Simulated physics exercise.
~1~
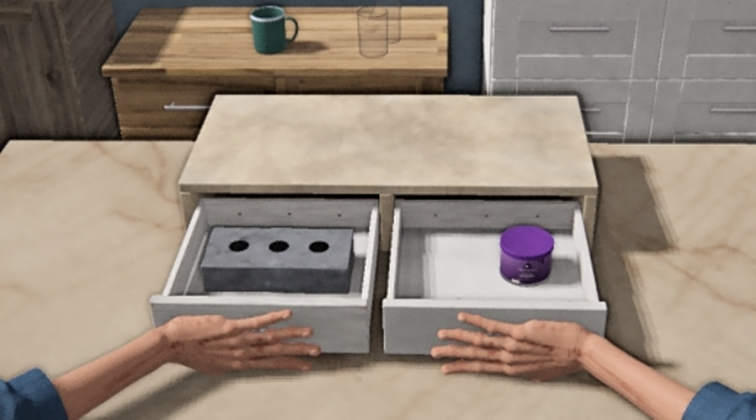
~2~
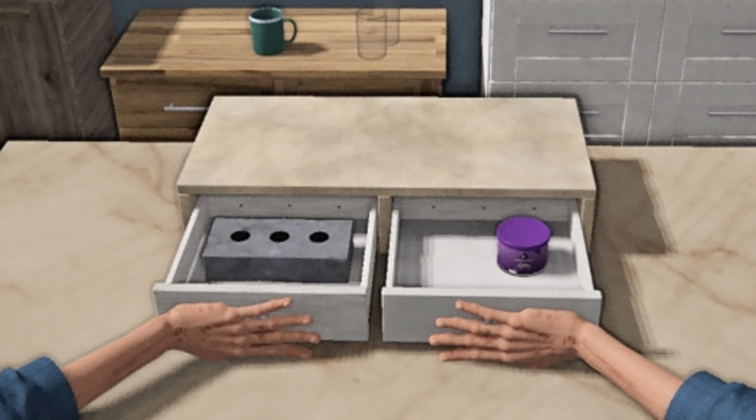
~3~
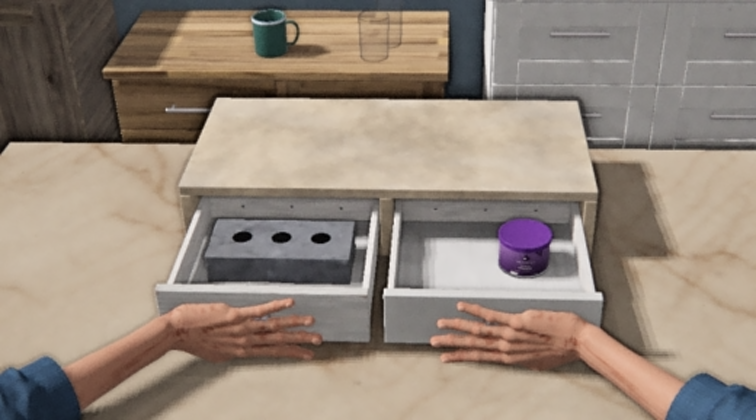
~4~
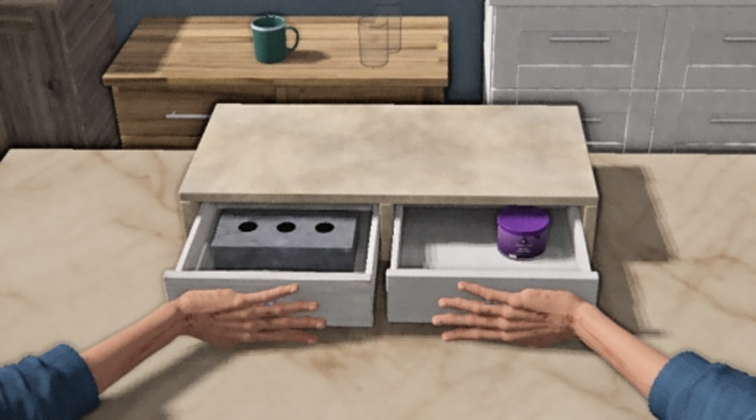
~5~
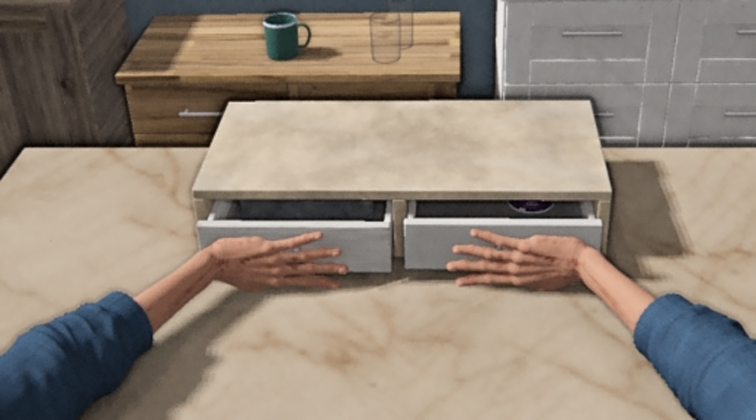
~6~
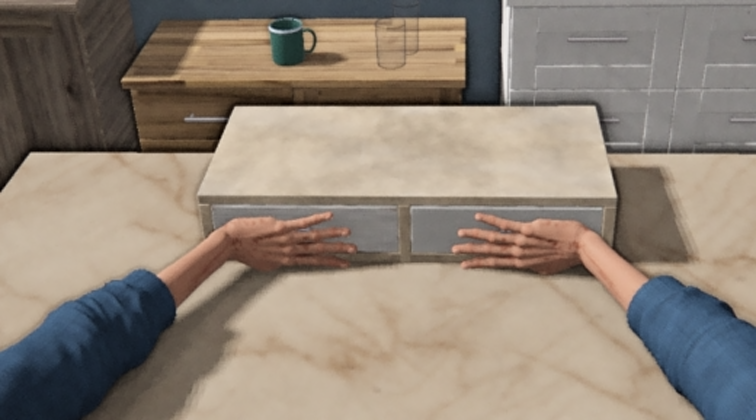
Two hands pushing side-by-side drawers holding a grey brick and a purple tin into a chest until both shut flush.
